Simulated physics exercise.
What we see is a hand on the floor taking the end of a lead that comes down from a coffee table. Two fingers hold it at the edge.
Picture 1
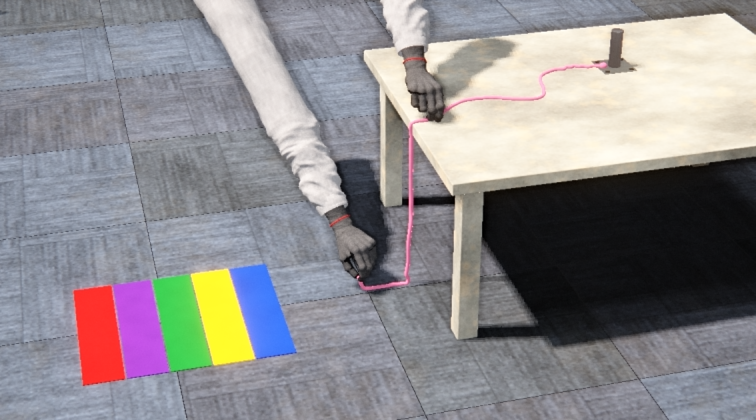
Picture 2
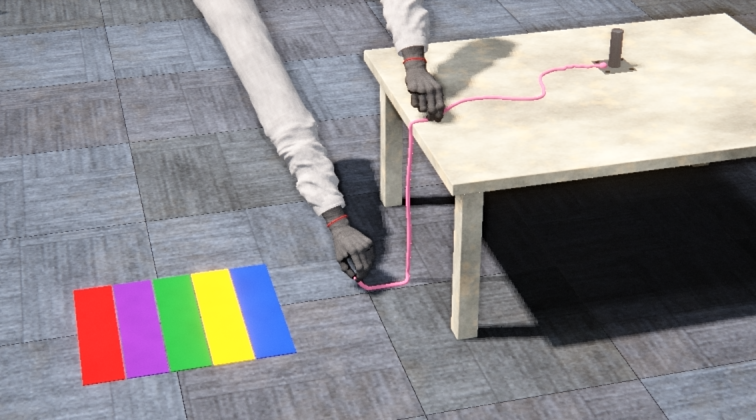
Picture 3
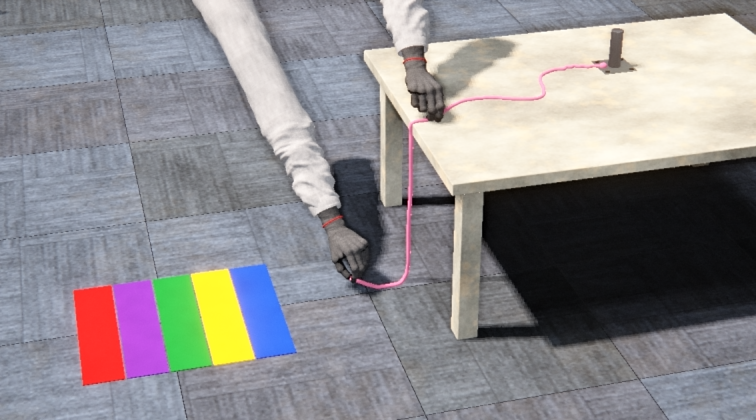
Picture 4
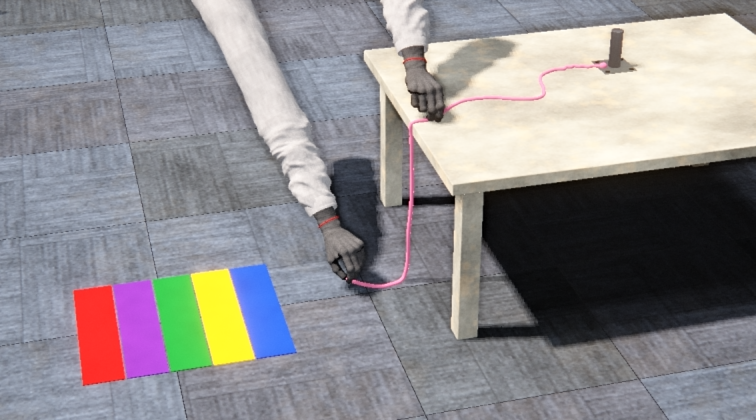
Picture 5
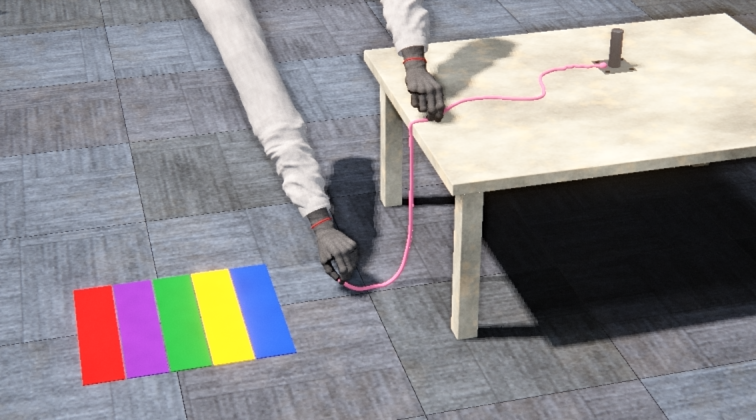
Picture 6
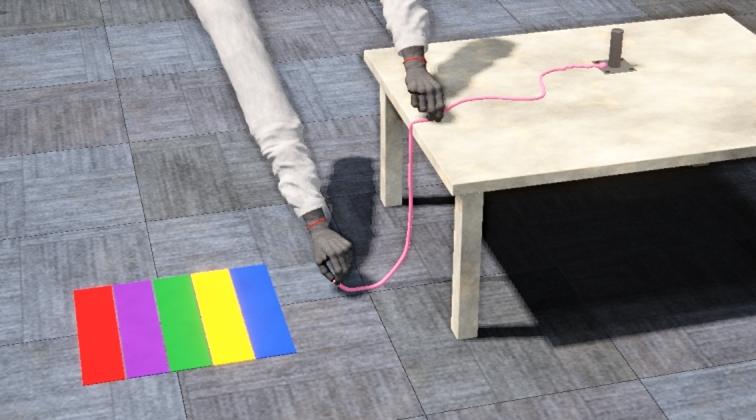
To begin with, one gloved hand holds a pink cord at the edge of a pale table while the other grips its lower end near the floor. The lower hand then moves slightly left, drawing the end a short way toward the coloured stripes, and the hanging cord's sharp bend softens into a curve.
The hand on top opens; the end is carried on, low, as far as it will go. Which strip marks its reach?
The green one.
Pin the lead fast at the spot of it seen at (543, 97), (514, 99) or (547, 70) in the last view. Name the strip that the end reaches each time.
Taking them in turn: Yellow; yellow; green.
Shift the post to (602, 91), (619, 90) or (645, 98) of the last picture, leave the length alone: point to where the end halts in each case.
Near (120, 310), (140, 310) and (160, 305).
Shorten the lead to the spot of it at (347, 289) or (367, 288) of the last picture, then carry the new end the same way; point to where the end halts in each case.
About (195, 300) and (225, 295).
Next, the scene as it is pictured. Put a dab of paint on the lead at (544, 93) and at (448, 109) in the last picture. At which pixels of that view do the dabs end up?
At (508, 92), then (408, 120).
Soon after, end near (246, 293); over blue.
After that, end near (201, 300); over yellow.
At the stop, end near (174, 303); over green. It halts on the green strip.
